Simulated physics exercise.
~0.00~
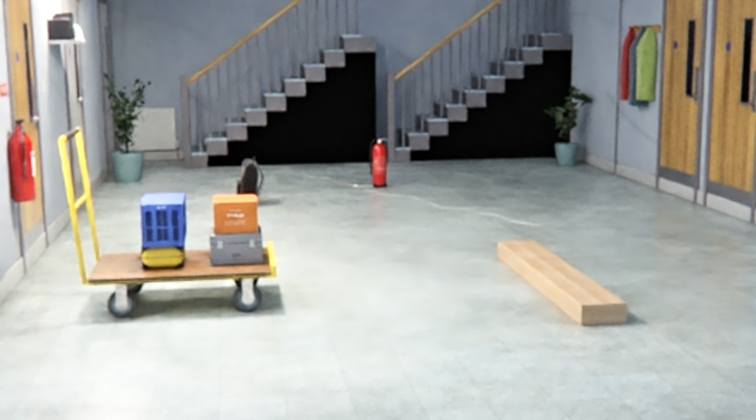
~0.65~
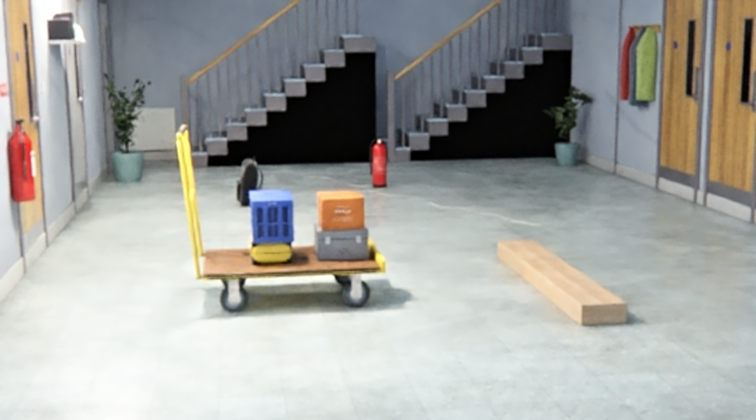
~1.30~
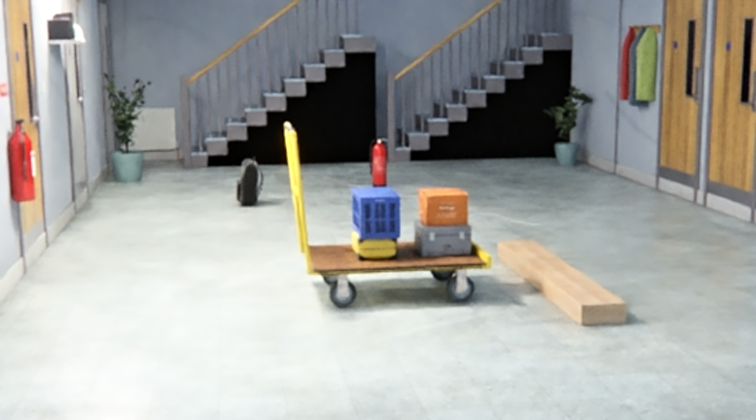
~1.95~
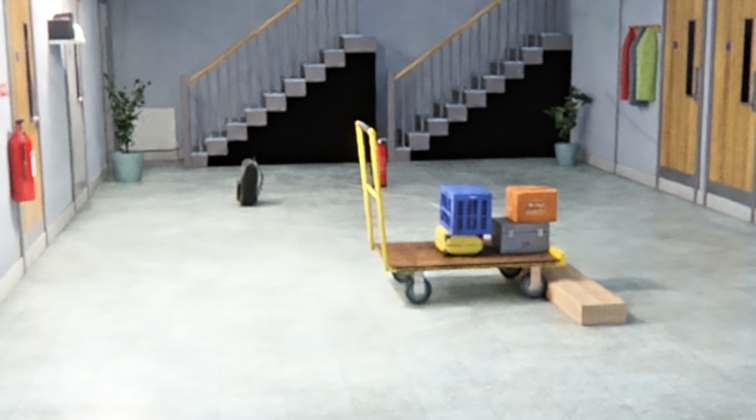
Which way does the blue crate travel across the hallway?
The blue crate moves to the right, riding on the trolley as it rolls towards the wooden beam.
